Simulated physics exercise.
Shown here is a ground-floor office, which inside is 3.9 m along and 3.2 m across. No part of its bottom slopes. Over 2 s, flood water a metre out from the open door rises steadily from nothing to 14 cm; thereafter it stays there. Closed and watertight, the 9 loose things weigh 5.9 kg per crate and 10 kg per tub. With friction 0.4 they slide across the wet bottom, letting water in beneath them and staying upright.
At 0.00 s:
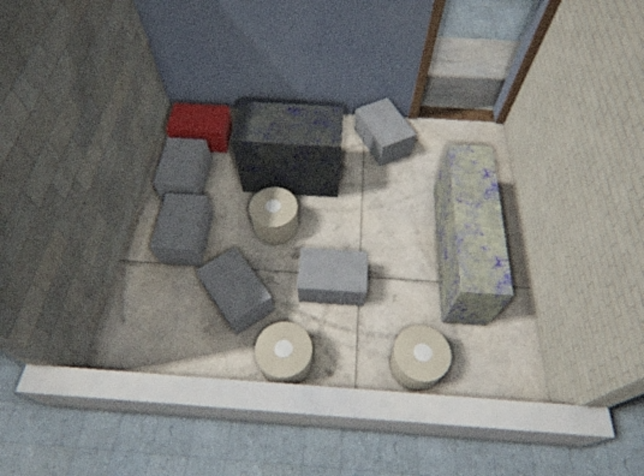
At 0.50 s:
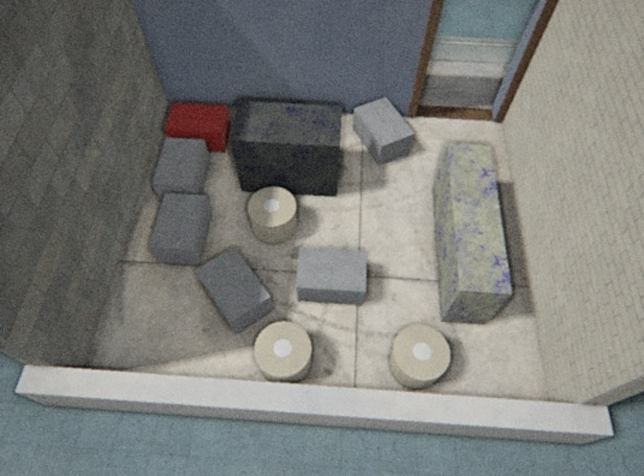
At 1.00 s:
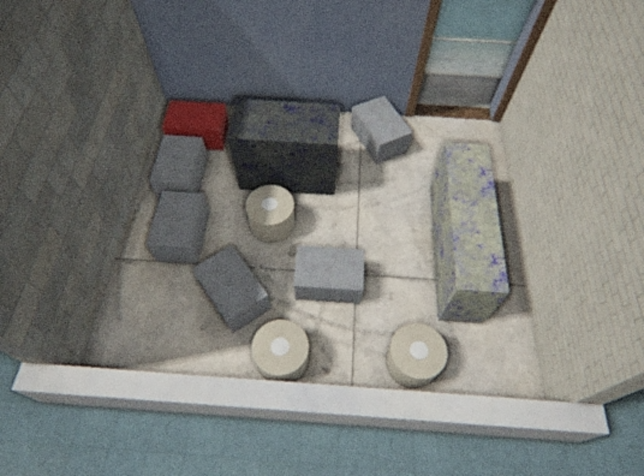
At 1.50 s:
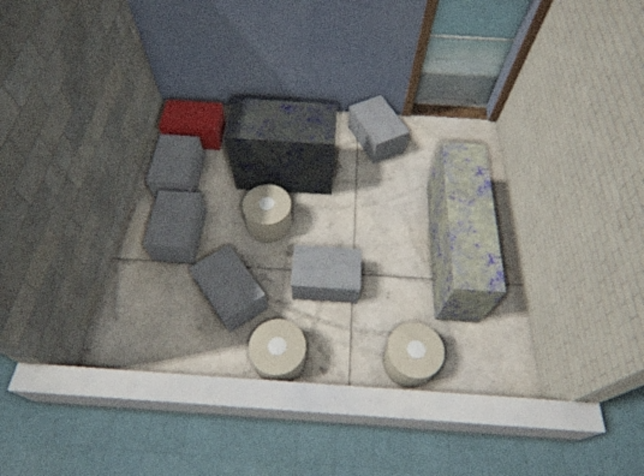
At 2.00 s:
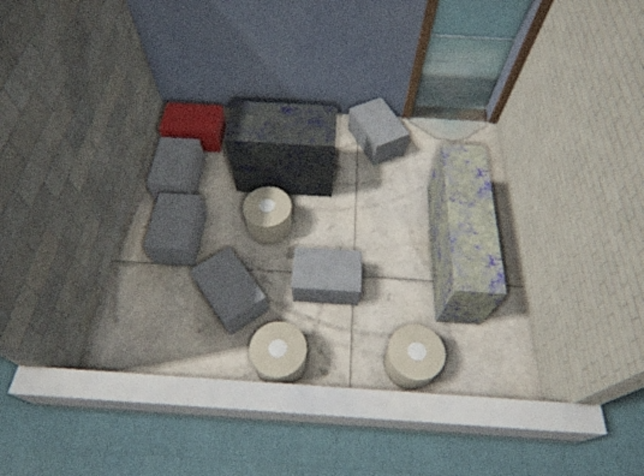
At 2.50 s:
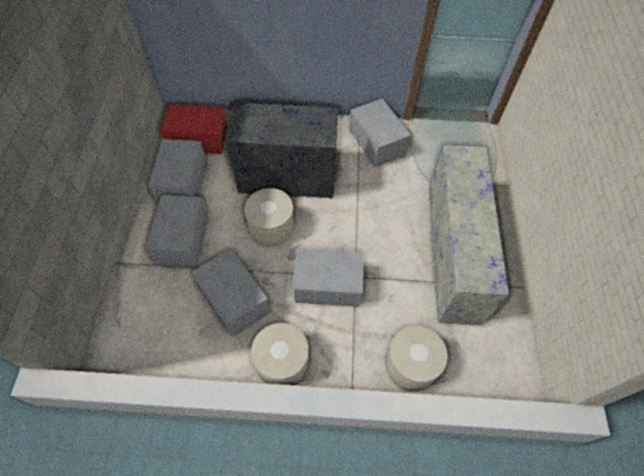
A small ground-floor room with a pale floor is seen from high above, past a low white wall, with a doorway at the back right. A red crate sits in the far left corner beside a dark block, with grey boxes, three cream cylinders and a long mottled block around them. The view sways very slightly while thin, clear water spreads in through the doorway, and nothing inside shifts.
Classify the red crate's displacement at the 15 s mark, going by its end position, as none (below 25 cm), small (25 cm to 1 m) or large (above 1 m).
Small.
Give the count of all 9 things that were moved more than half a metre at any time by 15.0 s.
It adds up to 6.
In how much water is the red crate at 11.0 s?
I'd say around 3 cm.
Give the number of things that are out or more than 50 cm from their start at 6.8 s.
At that time I count 0.
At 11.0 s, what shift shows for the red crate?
Around 5 centimetres.
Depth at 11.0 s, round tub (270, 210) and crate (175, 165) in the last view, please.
Close to 3 and 3 centimetres.
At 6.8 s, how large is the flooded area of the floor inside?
Wet area: Approx. 7.5 m2.
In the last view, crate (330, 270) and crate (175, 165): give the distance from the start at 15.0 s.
150 cm and 50 cm respectively.
After 3.5 s the red crate is near (192, 119), 0.0 m from its start, aground; 0 afloat.
After 6.8 s the red crate is near (192, 119), 0.0 m from its start, aground; 1 afloat.
After 11.0 s the red crate is near (194, 115), 0.1 m from its start, afloat; 7 afloat.
After 15.0 s the red crate is near (218, 96), 0.4 m from its start, afloat; 9 afloat.
